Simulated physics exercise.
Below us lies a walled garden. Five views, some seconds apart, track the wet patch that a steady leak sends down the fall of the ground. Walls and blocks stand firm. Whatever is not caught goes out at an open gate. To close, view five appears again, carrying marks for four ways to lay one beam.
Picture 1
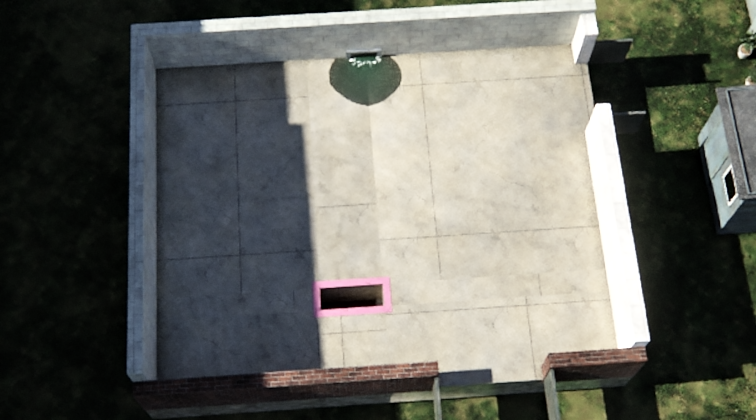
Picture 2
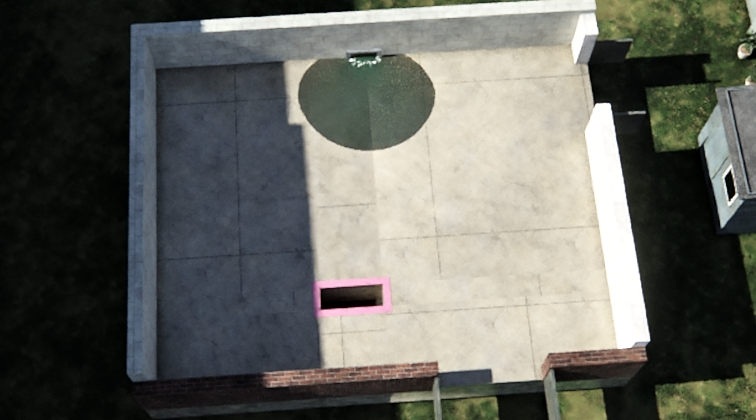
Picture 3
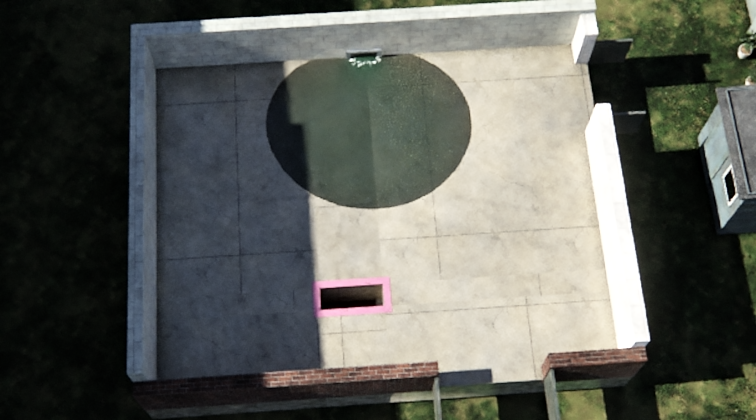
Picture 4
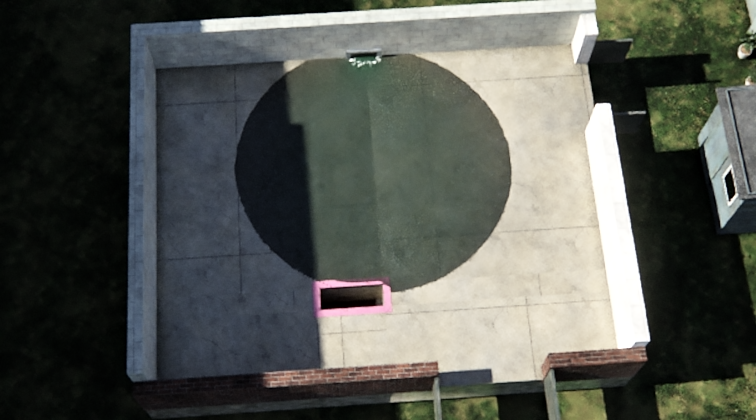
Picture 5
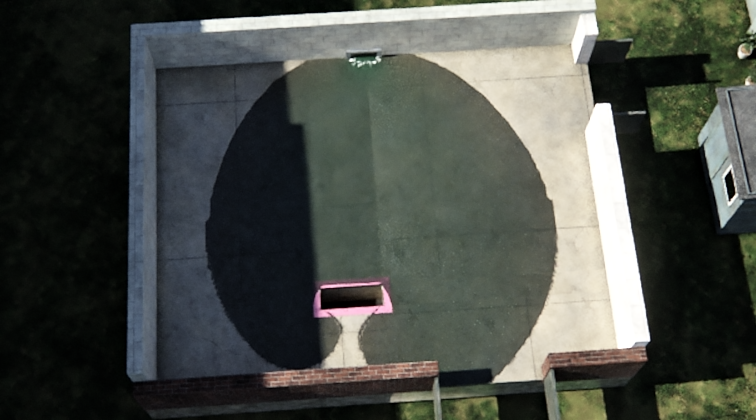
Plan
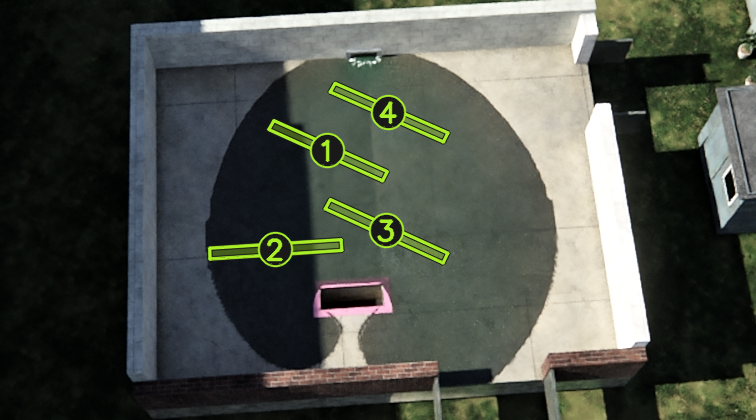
The video shows a walled garden from above as dark water spreads from an outfall at the top wall in a widening round pool, covering much of the paved ground and reaching around the pink drain, which takes in water.
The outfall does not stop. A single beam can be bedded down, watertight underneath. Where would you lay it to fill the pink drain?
Spot 2 does it best.
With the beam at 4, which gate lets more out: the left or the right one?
The left gate.
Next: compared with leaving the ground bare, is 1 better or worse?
Worse.
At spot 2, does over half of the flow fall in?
No, it does not.
In lime, 1 from (271, 125) to (384, 176); 2 from (209, 253) to (341, 245); 3 from (327, 204) to (445, 258); 4 from (332, 87) to (445, 137).
Choosing 1, about 8 % of the stream goes into the pink drain, about 87 % out by the gates.
Choosing 2, about 29 % of the stream goes into the pink drain, about 68 % out by the gates.
Choosing 3, about 10 % of the stream goes into the pink drain, about 86 % out by the gates.
Choosing 4, about 9 % of the stream goes into the pink drain, about 86 % out by the gates.
